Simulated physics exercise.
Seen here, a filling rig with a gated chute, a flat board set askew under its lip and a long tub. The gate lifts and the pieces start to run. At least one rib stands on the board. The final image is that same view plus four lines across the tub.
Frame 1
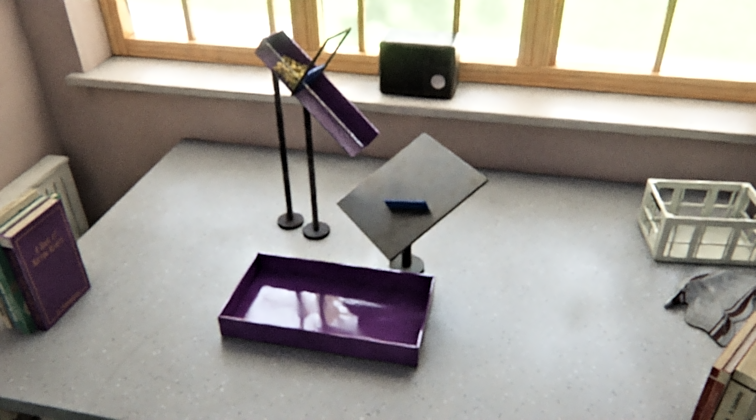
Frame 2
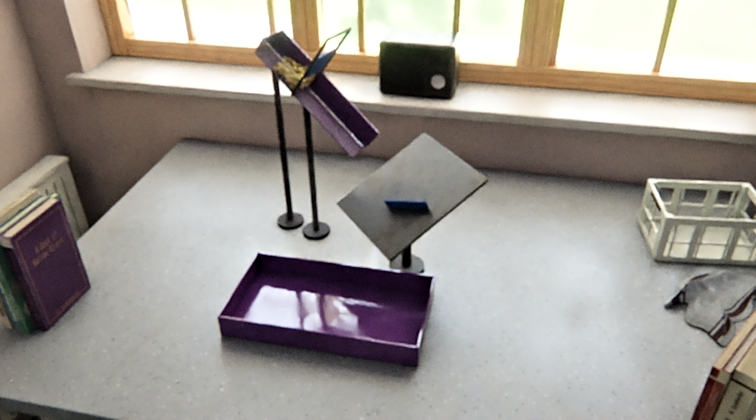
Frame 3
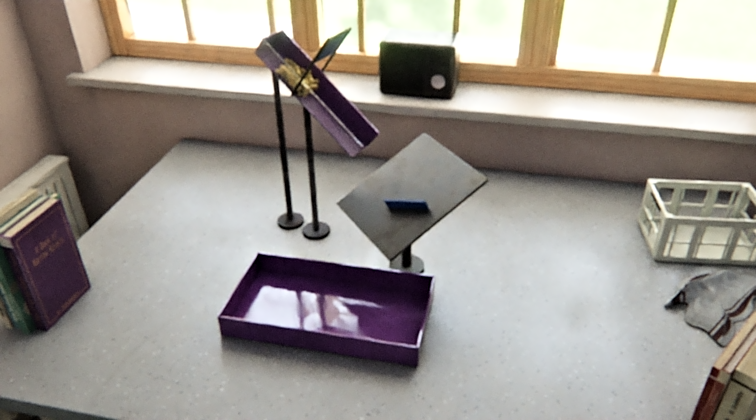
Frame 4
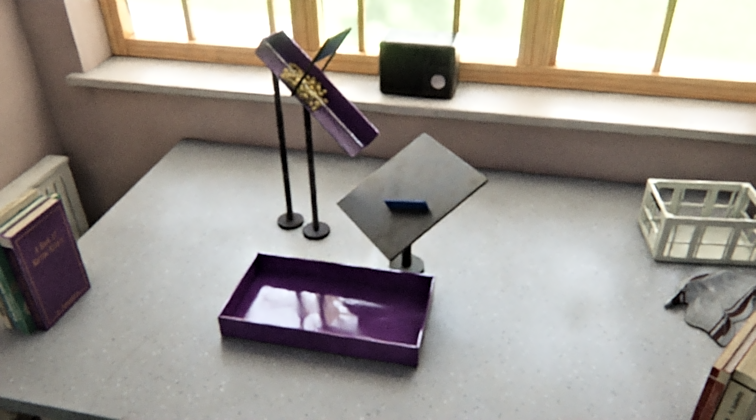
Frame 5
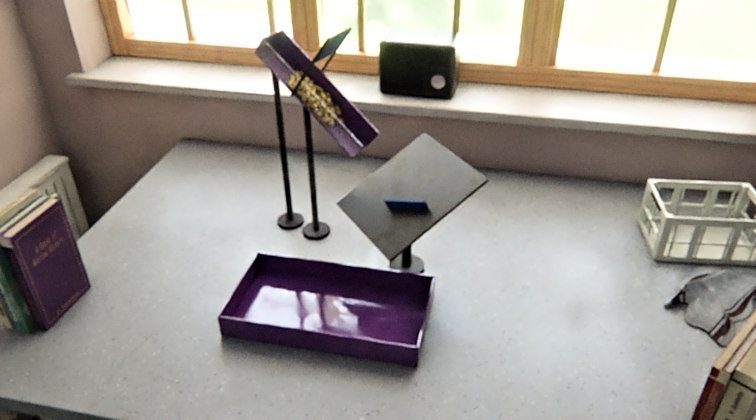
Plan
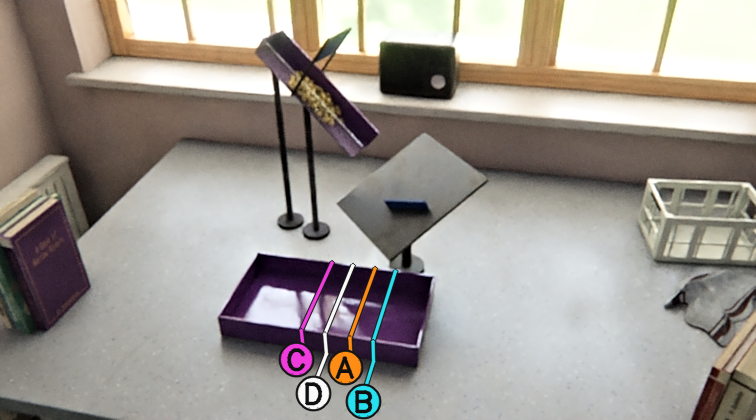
To begin with, a clump of small yellowish pieces sits near the top of a sloping purple chute as a dark gate beside it swings upward. The pieces then slide down the chute and spread into a longer streak, while the tilted black board with its blue rib and the empty purple tub stay still.
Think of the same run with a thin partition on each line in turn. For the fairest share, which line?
Best: C.
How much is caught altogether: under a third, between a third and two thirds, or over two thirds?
About that: Over two thirds.
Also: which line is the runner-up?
That is line D.
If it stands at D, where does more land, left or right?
Left.
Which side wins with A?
The left side.
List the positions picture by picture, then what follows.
Load behind the gate (298, 75), soya beans; lip of the chute (361, 151), sloping fairly steeply, in the first frame.
Middle of the board (408, 192), tilted gently; middle of its low edge (361, 230); of its high edge (454, 154), in the second frame.
Front corners of the tub (218, 316) and (418, 347), empty; front of the load (310, 90), in the third frame.
Middle of the load (303, 89); its front (325, 102), roughly a quarter of the way to the lip; rib from (424, 201) to (384, 200), in the fourth frame.
Middle of the load (314, 95); its front (341, 121), roughly half of the way to the lip, in the fifth frame.
On the marked copy, line A crosses the front rim at (350, 337); line B crosses the front rim at (373, 340); line C crosses the front rim at (301, 329); line D crosses the front rim at (325, 333).
For line A, of what is caught, almost all on the left of the divider, just a few on the right.
For line B, of what is caught, every piece on the left of the divider, not one piece on the right.
For line C, of what is caught, roughly half on the left of the divider, roughly half on the right.
For line D, of what is caught, the larger part on the left of the divider, roughly a quarter on the right.
